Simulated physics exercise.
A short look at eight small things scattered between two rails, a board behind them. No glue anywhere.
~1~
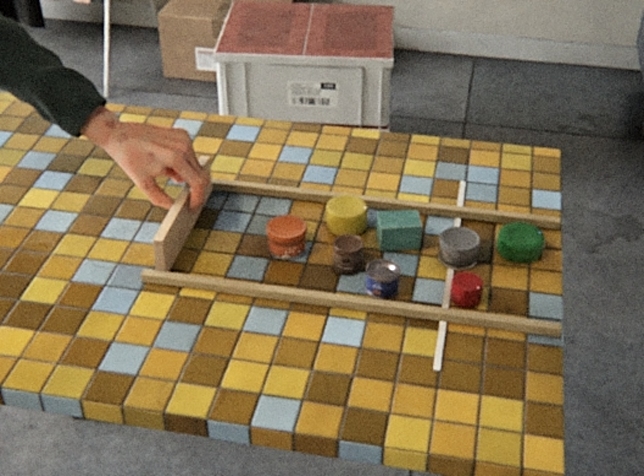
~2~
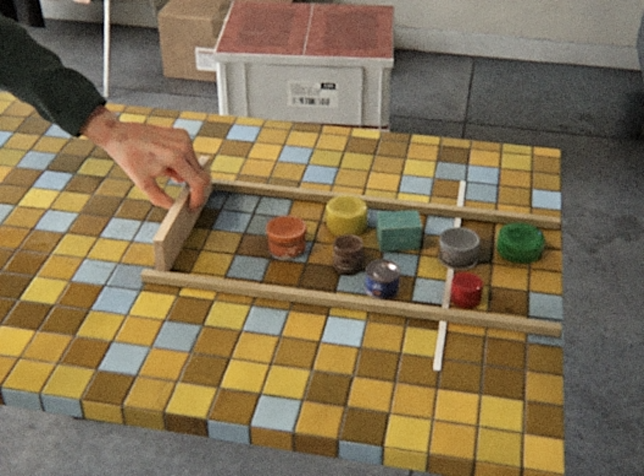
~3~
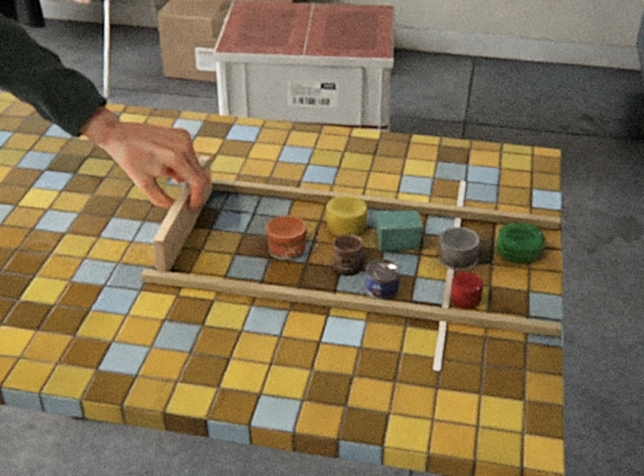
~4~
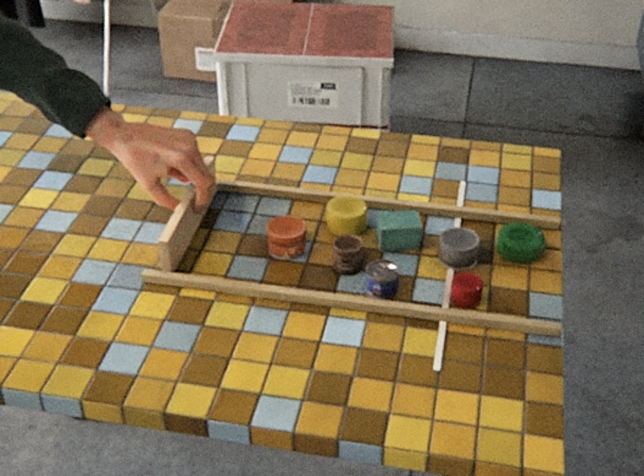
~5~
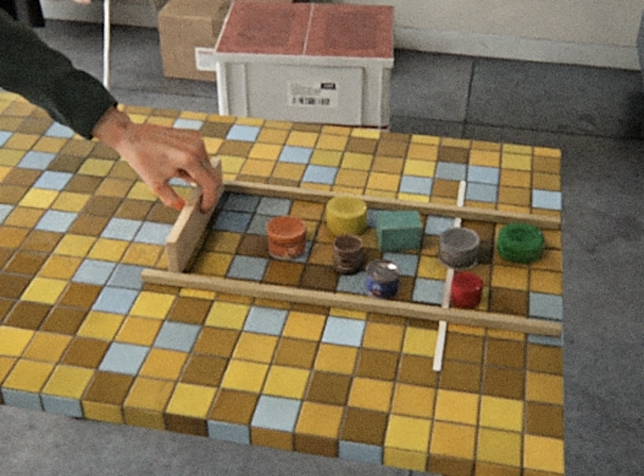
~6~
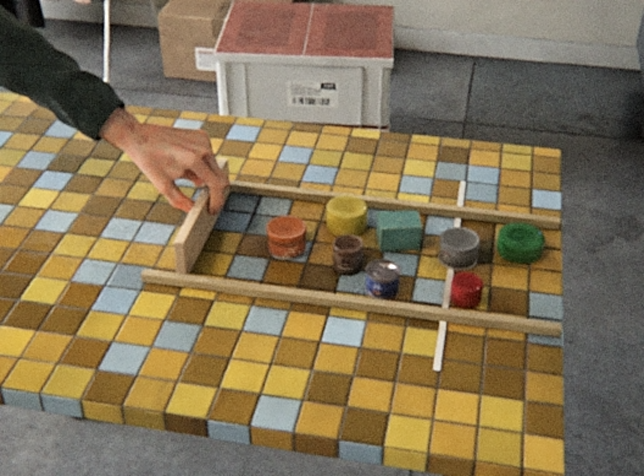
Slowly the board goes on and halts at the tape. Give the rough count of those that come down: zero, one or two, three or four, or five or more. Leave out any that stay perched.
As it turns out, the number that fall off is zero.
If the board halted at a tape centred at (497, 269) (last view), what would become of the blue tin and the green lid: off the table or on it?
The blue tin stays on, the green lid tumbles off.
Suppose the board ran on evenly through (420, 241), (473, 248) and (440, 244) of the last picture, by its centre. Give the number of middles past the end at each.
Place by place, 0, 0 and 0.
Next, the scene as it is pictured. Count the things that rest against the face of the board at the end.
The number is 4.
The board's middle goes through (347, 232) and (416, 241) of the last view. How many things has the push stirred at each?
The counts are 5 and 7.
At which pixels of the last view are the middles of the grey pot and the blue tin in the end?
The grey pot stops around (532, 270); the blue tin around (463, 297).
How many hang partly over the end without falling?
The number is 0.
Soon after, none off yet; green lid at rest near (521, 243); red lid at rest near (466, 290); grey pot at rest near (459, 249).
At rest, the number that fall off is zero.
